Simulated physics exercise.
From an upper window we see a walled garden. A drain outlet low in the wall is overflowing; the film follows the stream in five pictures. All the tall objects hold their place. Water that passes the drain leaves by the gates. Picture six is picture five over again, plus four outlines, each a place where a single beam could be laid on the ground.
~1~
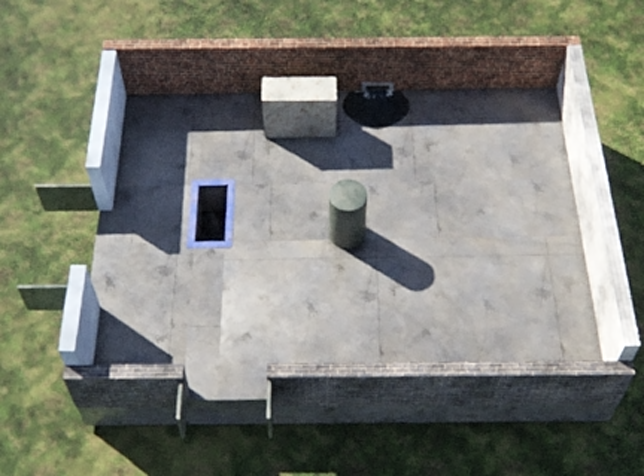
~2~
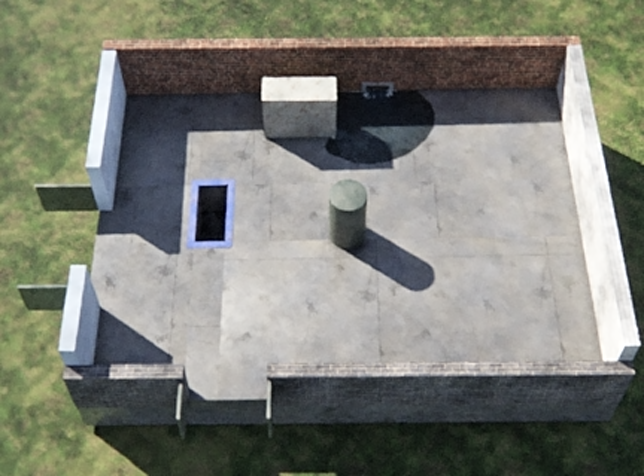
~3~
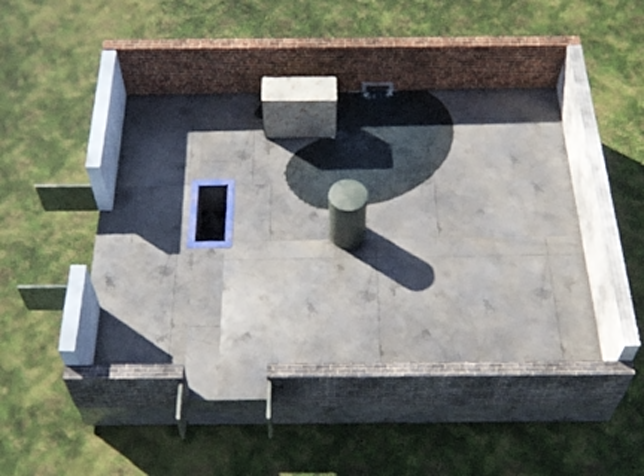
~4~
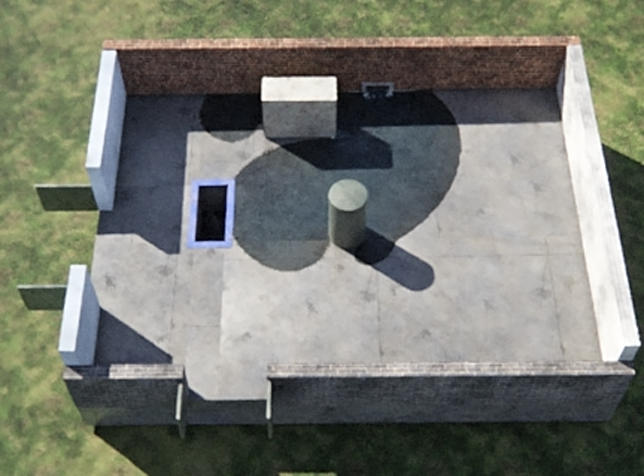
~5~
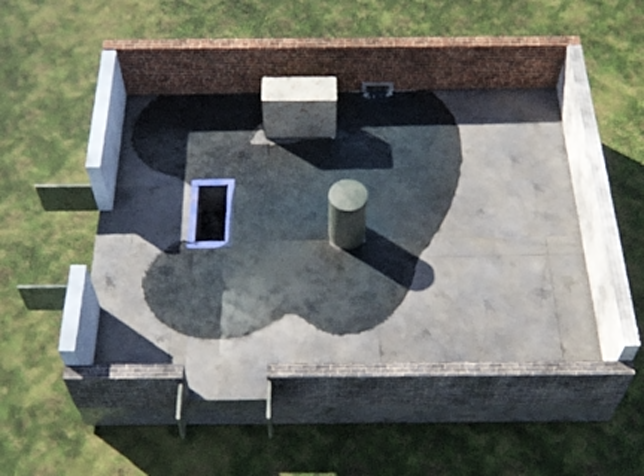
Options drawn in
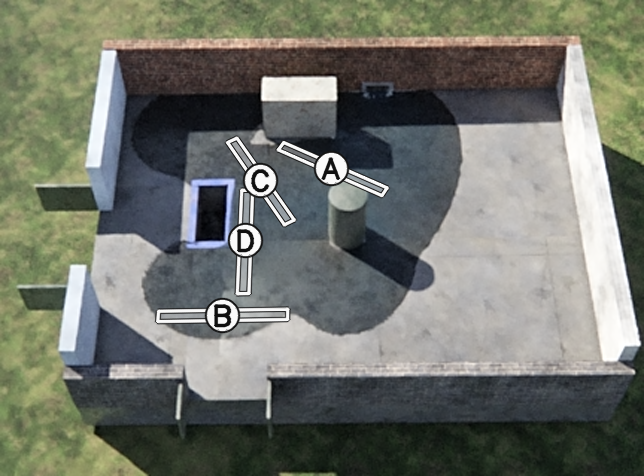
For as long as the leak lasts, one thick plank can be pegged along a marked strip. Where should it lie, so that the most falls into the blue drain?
Use position B.
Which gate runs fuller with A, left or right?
More leaves on the left.
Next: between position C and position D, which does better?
D.
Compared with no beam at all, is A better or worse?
Worse.
On the marked copy, A from (281, 146) to (384, 191); B from (158, 316) to (287, 314); C from (232, 140) to (289, 222); D from (243, 293) to (247, 190).
With A, about 9 % of the stream runs into the blue drain, about 88 % out by the gates.
With B, about 31 % of the stream runs into the blue drain, about 67 % out by the gates.
With C, about 2 % of the stream runs into the blue drain, about 97 % out by the gates.
With D, about 6 % of the stream runs into the blue drain, about 91 % out by the gates.
